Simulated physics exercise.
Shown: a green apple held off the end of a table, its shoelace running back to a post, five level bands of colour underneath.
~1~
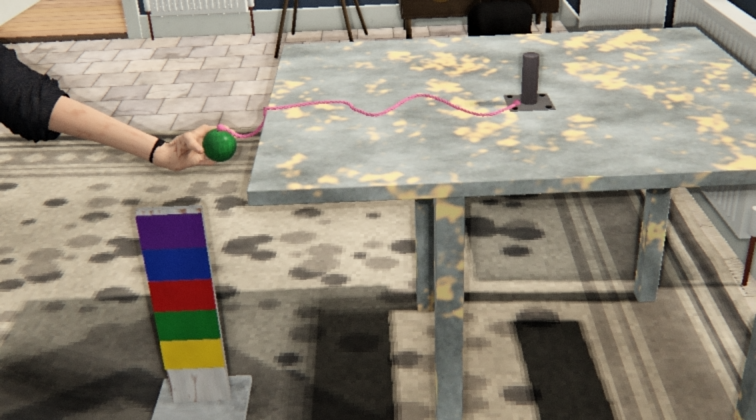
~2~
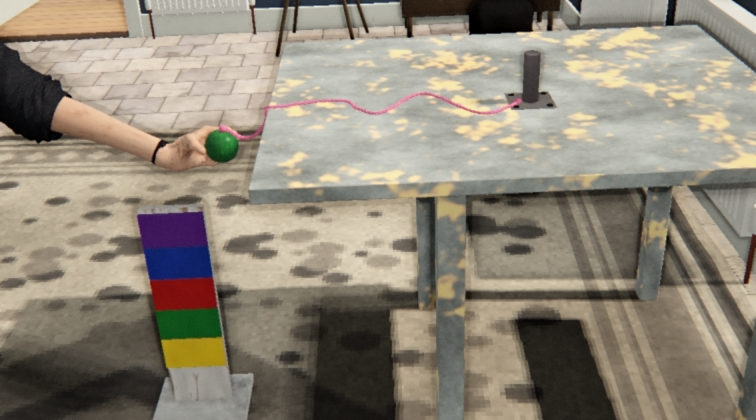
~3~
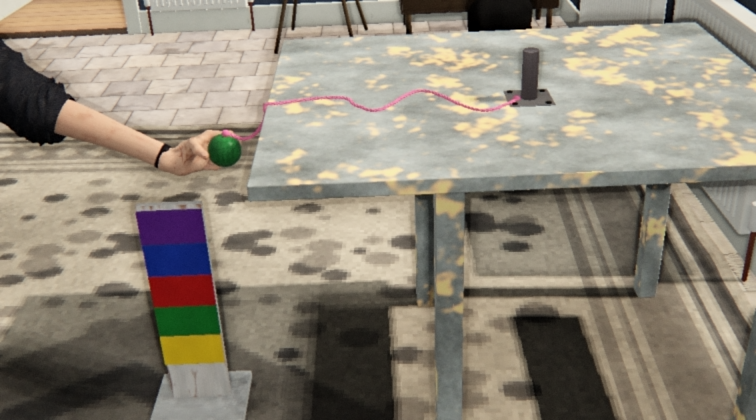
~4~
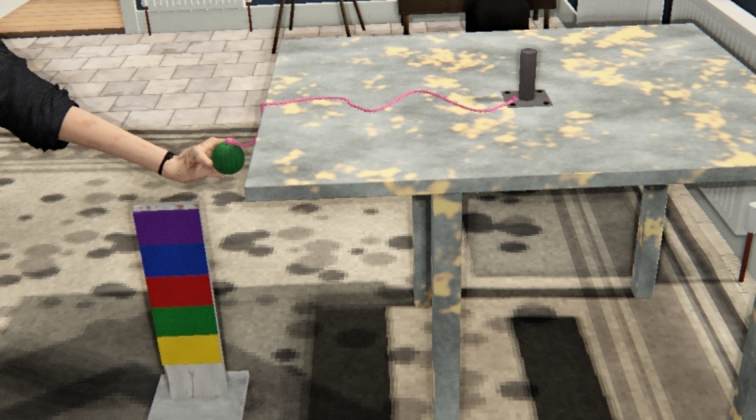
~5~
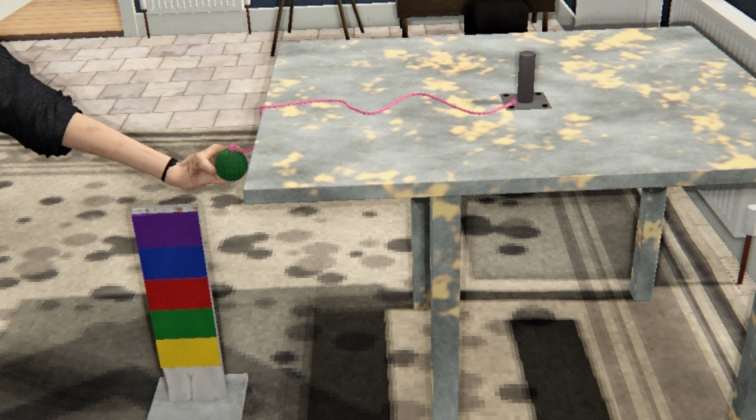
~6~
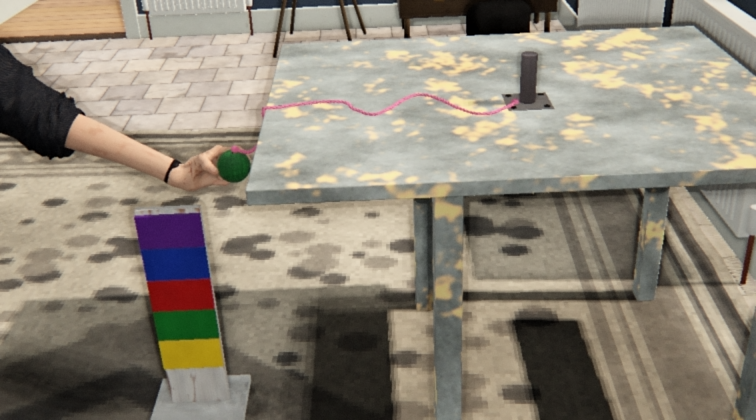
Beside a paint-flecked table, a hand holding a small green ball on a pink cord lowers it slightly, edging right.
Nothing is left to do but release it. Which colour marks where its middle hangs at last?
Blue.
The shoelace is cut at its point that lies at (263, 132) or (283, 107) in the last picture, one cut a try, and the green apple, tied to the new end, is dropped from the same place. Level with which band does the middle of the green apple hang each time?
Cut one gives purple; cut two gives none, it hangs higher.
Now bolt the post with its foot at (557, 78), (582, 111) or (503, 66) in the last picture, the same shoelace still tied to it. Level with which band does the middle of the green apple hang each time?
Going case by case, it's purple, purple and finally blue.
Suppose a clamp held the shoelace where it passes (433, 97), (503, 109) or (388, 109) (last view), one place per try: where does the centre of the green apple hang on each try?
The pixel places are (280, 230), (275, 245) and (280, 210), one per try.
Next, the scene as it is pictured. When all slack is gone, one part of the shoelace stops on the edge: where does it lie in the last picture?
That spot is near (344, 102).
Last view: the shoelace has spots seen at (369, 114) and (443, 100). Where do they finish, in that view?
The first moves to (306, 107), the second to (411, 105).
A little later, apple near (254, 255); level with blue.
Next, apple near (311, 250); level with blue.
Later still, apple near (272, 257); level with blue.
When it is over, apple near (274, 257); level with blue. Its middle rests at the blue band.
